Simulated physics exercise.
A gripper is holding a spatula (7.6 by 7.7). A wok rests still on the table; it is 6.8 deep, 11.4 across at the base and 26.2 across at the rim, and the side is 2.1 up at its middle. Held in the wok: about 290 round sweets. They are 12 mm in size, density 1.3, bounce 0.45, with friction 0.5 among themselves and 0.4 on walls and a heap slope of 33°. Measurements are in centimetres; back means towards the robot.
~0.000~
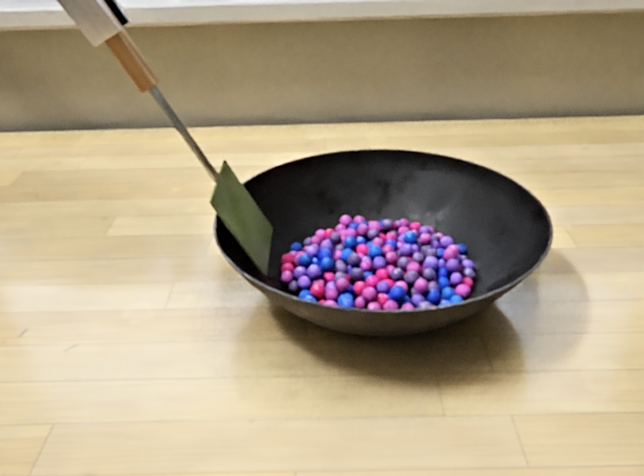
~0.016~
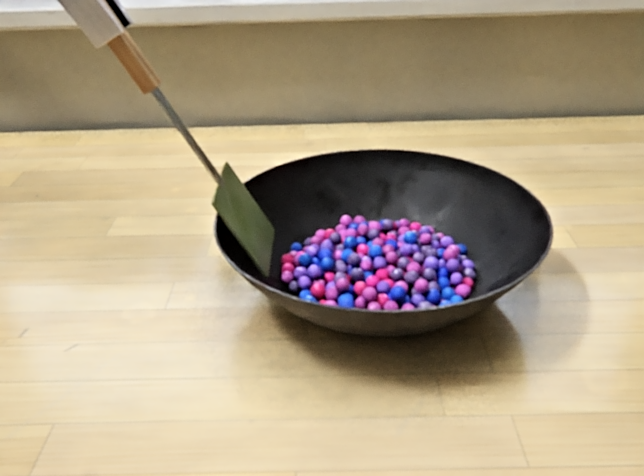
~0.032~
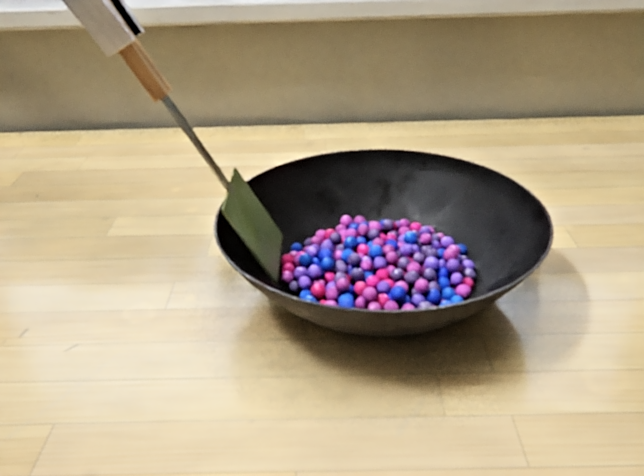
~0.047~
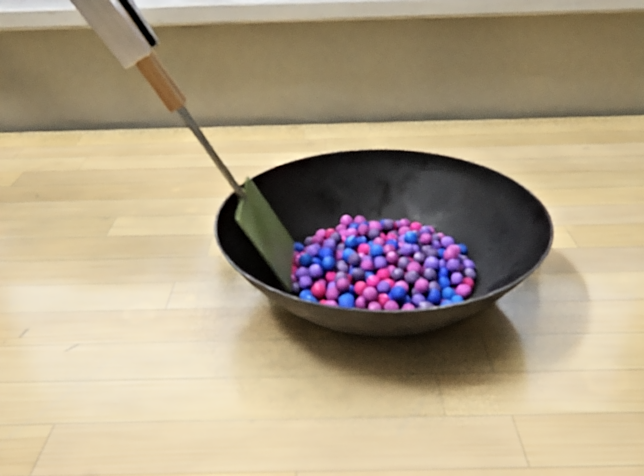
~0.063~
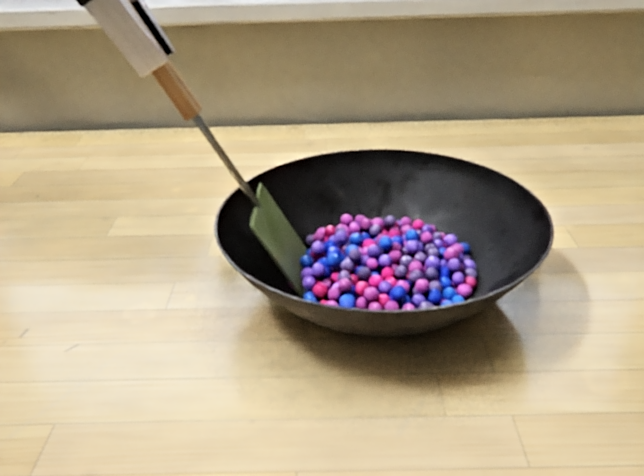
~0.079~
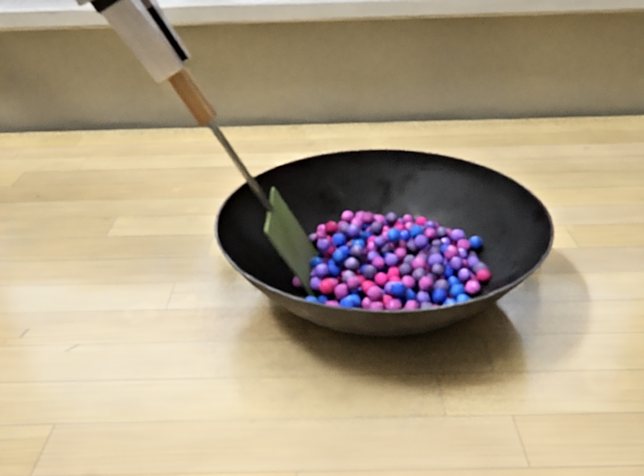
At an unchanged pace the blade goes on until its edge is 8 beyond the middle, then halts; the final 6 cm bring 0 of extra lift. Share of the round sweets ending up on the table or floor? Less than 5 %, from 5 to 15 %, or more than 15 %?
From 5 to 15 %.
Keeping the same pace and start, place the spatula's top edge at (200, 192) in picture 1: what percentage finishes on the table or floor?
I'd estimate around 10 per cent.
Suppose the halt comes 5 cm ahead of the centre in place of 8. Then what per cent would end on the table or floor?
With that change, I'd expect about 0 per cent.
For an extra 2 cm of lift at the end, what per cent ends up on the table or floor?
Roughly 20 per cent.
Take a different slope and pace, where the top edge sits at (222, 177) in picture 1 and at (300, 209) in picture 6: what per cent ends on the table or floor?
It comes to something like 30 %, give or take.
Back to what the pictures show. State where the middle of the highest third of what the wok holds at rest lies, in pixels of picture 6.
Near (493, 229).
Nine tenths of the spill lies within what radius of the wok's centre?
About 25 cm.
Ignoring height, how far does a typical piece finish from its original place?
Somewhere about 6 centimetres, I'd say.
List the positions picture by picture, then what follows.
In the first picture, spatula top edge at (217, 179), sloping 62°; upper third of the load around (380, 261), from x 285 to 470, top at y 220; 292 in the wok.
In the second picture, spatula top edge at (219, 181), sloping 62°; upper third of the load around (380, 261), from x 285 to 470, top at y 220.
In the third picture, spatula top edge at (229, 187), sloping 62°; upper third of the load around (380, 261), from x 290 to 470, top at y 220.
In the fourth picture, spatula top edge at (242, 196), sloping 62°; upper third of the load around (380, 260), from x 290 to 470, top at y 220.
In the fifth picture, spatula top edge at (256, 203), sloping 62°; upper third of the load around (382, 255), from x 295 to 470, top at y 220.
In the sixth picture, spatula top edge at (270, 208), sloping 62°; upper third of the load around (392, 255), from x 300 to 485, top at y 215; 292 in the wok.
By 0.15 s, sloping 62°, highest piece 15 above the table; 290 in the wok, 2 on the blade or in flight.
By 0.23 s, sloping 62°, highest piece 25 above the table; 290 in the wok, 2 on the blade or in flight.
By 0.46 s, sloping 62°, highest piece 19 above the table; 263 in the wok, 24 on the table or floor, 5 on the blade or in flight.
By 1.51 s, sloping 62°, highest piece 8 above the table; 263 in the wok, 29 on the table or floor.
Final count, 263 in the wok, 29 on the table or floor. That is 10 % on the table or floor.
